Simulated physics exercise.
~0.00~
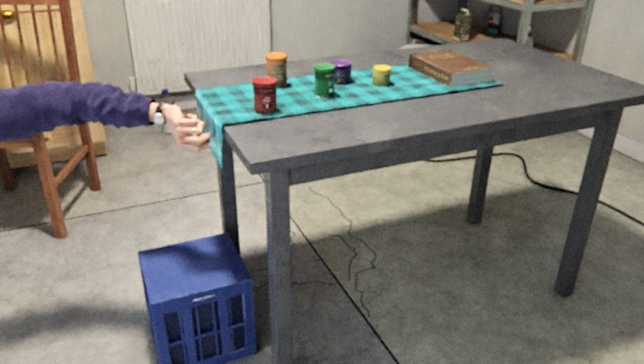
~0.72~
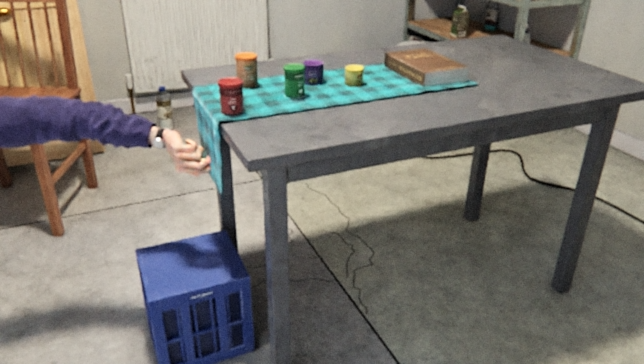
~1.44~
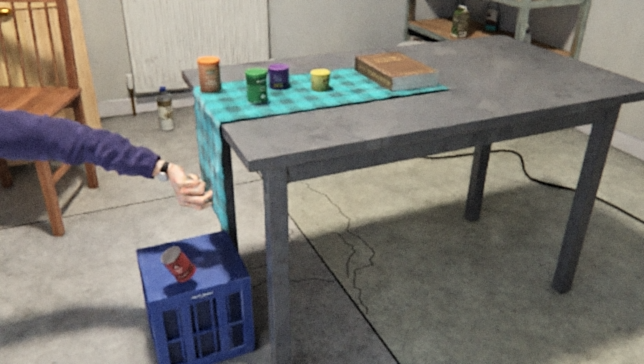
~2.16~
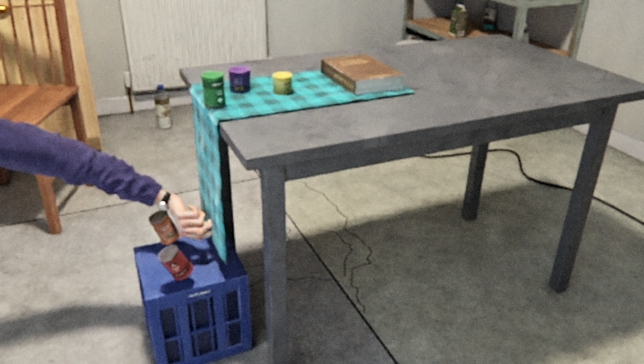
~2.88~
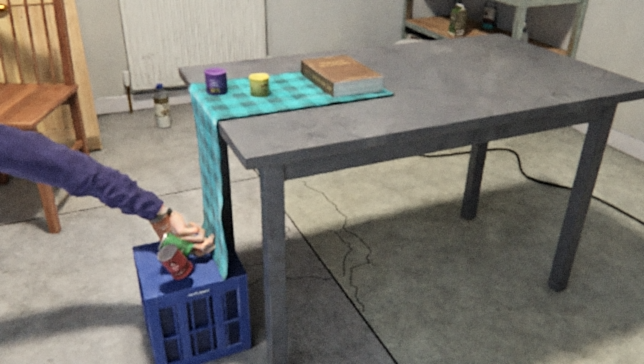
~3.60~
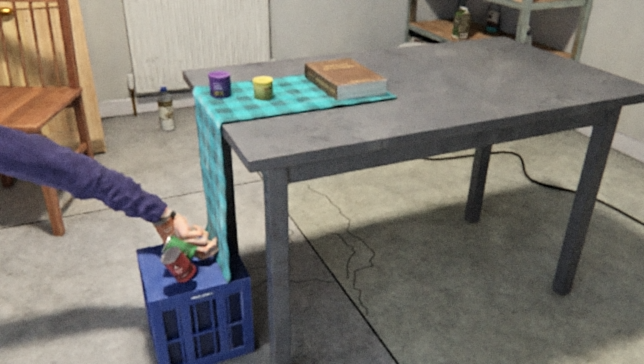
A turquoise checked scarf, bearing red, orange, green, purple and yellow containers and a brown book, lies across a grey table in a concrete-floored room, seen from slightly above. An arm in a purple sleeve reaches in from the left and draws its hanging end down toward a blue crate. The containers and book slide left along the tabletop until the red can drops onto the crate, upside down. The orange can follows, then the green one tumbles down beside them. Finally the hand rests low by the crate, with the purple and yellow pots and the book still on the table.
